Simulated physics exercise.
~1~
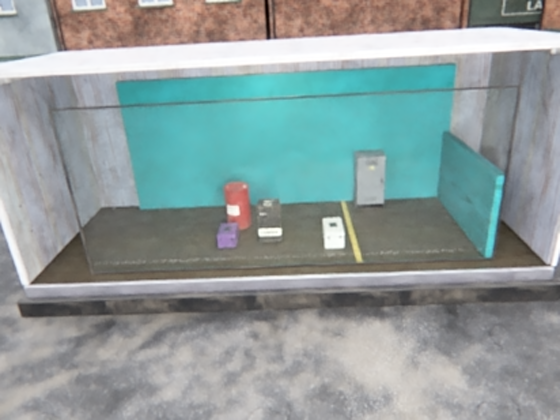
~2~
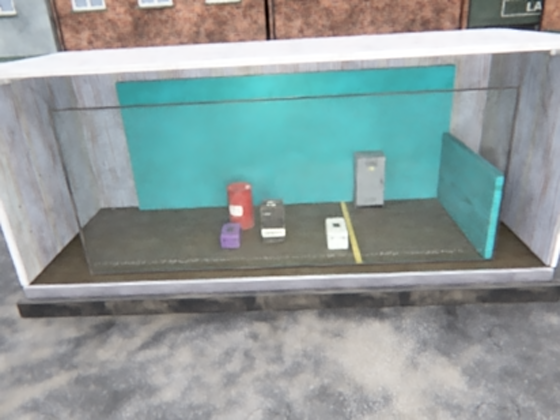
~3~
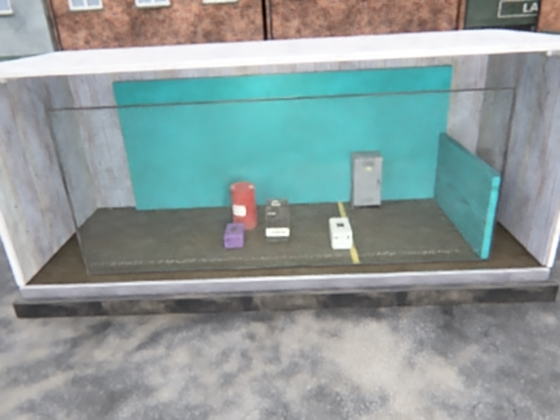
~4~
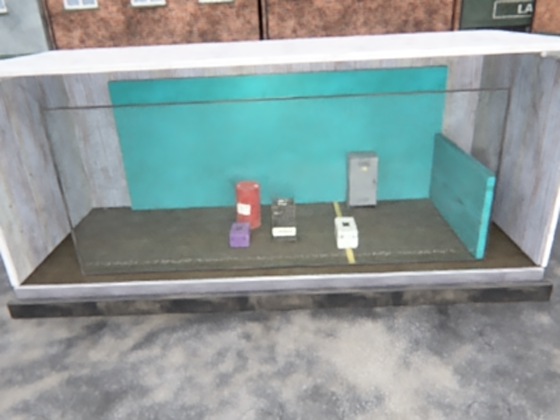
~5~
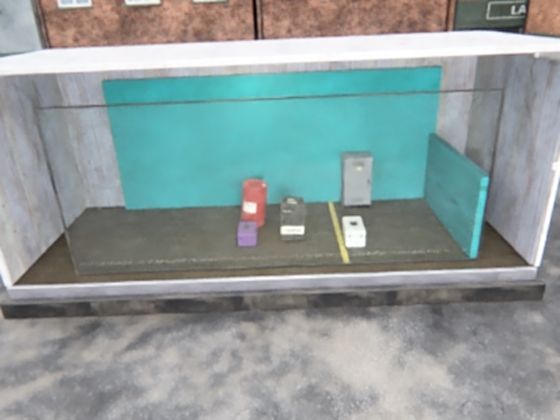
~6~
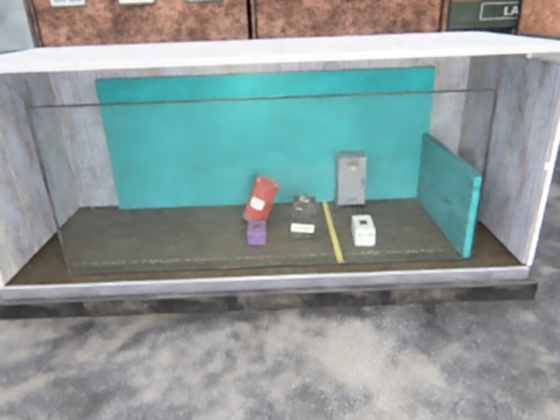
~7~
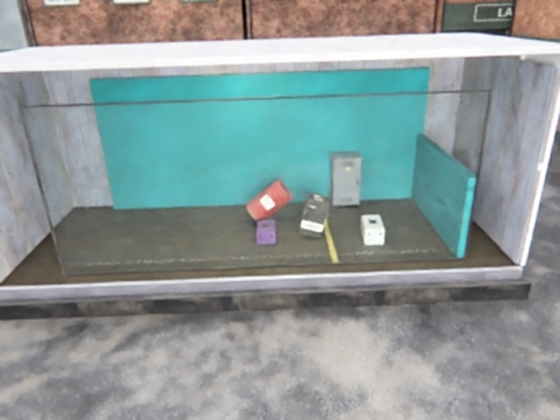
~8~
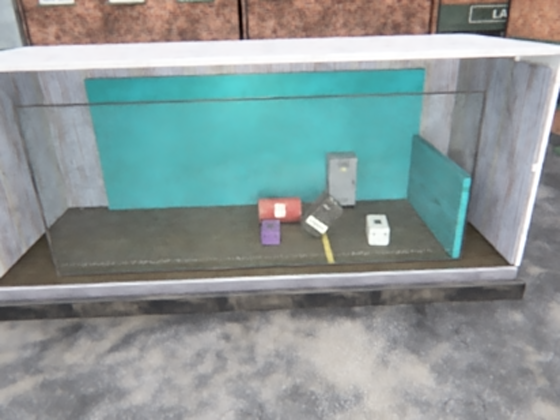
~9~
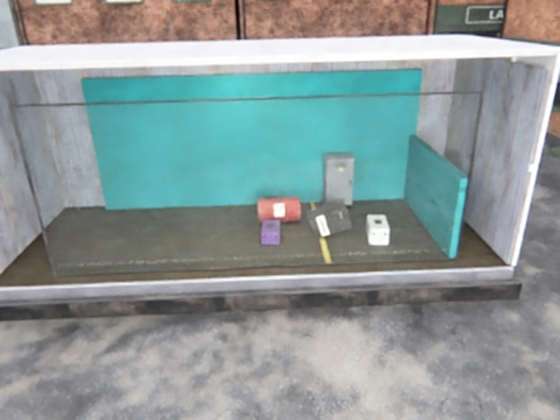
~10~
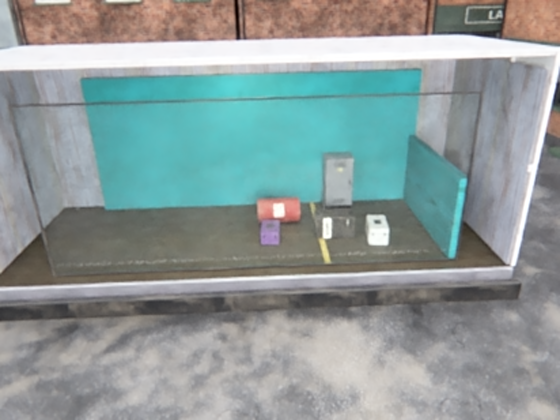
A long box van bay with pale walls, a teal back panel and a teal board at the right stands open toward the viewer, seen from slightly above on grey ground before brick buildings. On its dark floor are a red drum, a purple toolbox, a black pack and a white toolbox, with a grey locker behind a yellow line. The loose things slide right as the view pans slightly right. The drum tips over onto its side, and the pack topples across the line. Finally all lie still, the drum and purple toolbox short of the line, the pack and white toolbox past it.
